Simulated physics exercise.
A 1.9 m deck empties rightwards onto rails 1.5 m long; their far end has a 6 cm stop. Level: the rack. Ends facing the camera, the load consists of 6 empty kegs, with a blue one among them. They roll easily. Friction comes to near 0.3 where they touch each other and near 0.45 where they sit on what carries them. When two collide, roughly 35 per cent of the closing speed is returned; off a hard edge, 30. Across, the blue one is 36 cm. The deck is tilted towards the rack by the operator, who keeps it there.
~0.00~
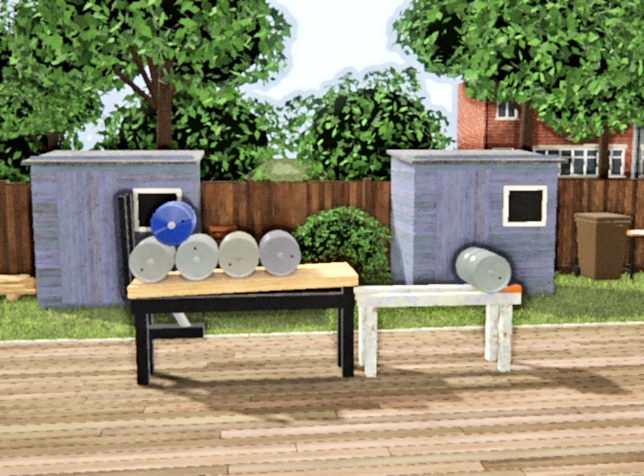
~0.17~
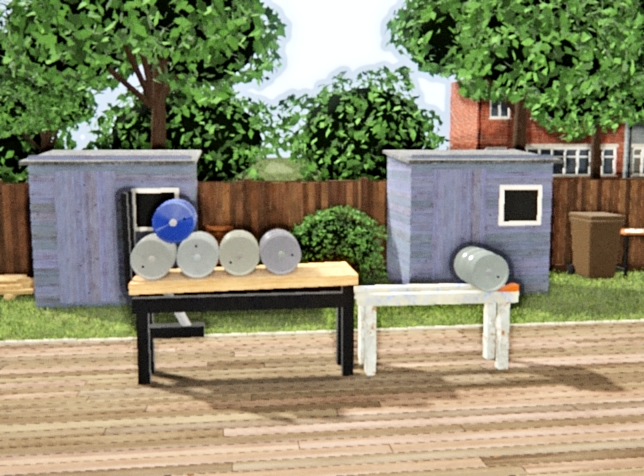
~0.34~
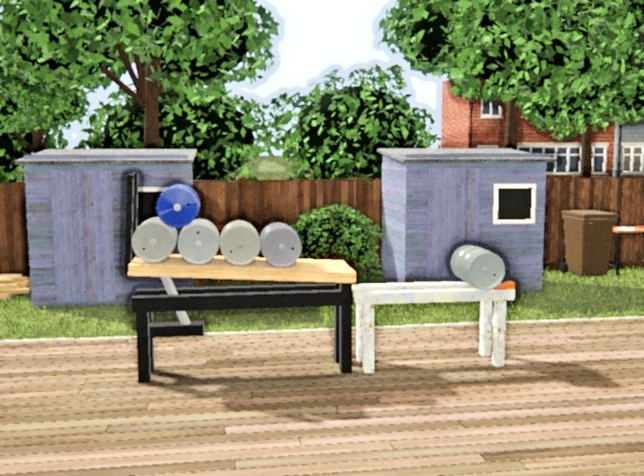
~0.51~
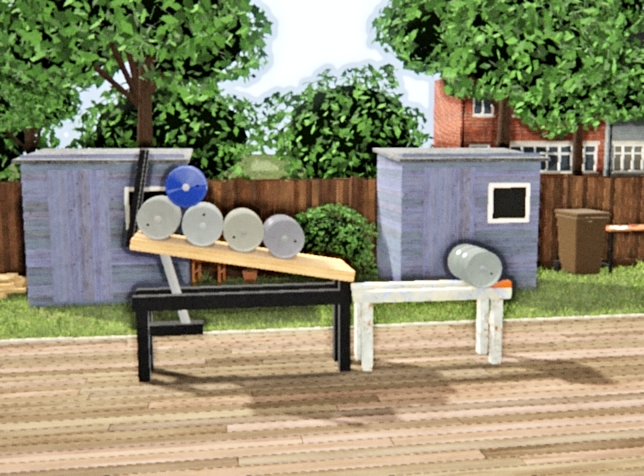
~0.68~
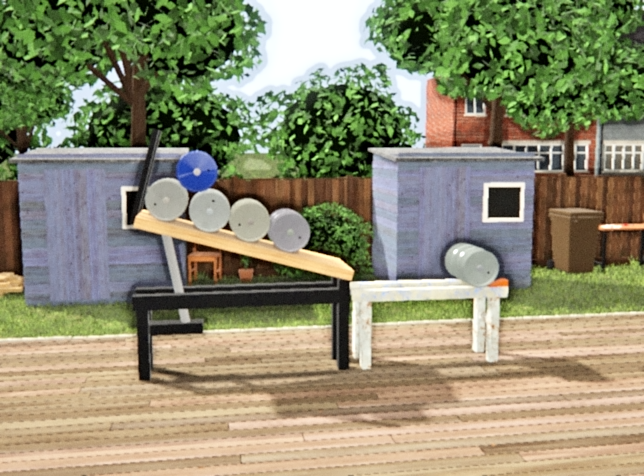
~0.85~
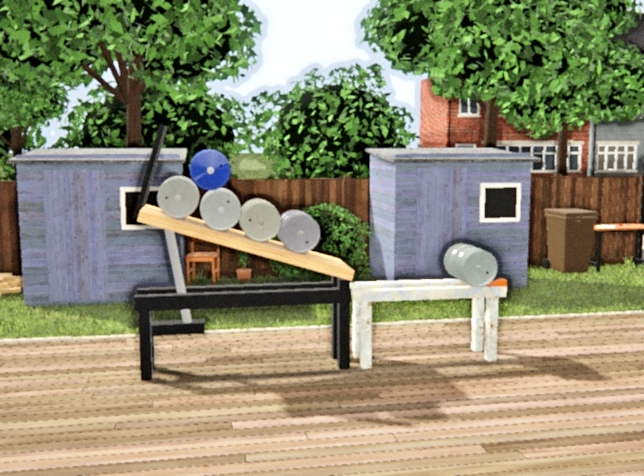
In this clip, a wooden deck carrying a row of four grey kegs with a blue one on top rises at its left end, sloping towards a white rack, while the kegs shift slightly right together.
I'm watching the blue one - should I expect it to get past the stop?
No, it won't.
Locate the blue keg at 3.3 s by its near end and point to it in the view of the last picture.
I'd put it somewhere around (449, 237) in that view.
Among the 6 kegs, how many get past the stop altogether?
The exact total comes out at 1.
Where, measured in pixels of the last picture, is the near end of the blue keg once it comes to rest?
It comes to rest around (449, 237).
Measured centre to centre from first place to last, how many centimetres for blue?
For blue, the shift is 250.
After 1.9 s, blue is up on others, 10 cm from the hinge, rolling right; 0 lost over the end.
After 3.3 s, blue is up on others, 60 cm from the rack's far end; 1 lost over the end.
At rest (4.9 s), blue is up on others, 60 cm from the rack's far end; 1 lost over the end.
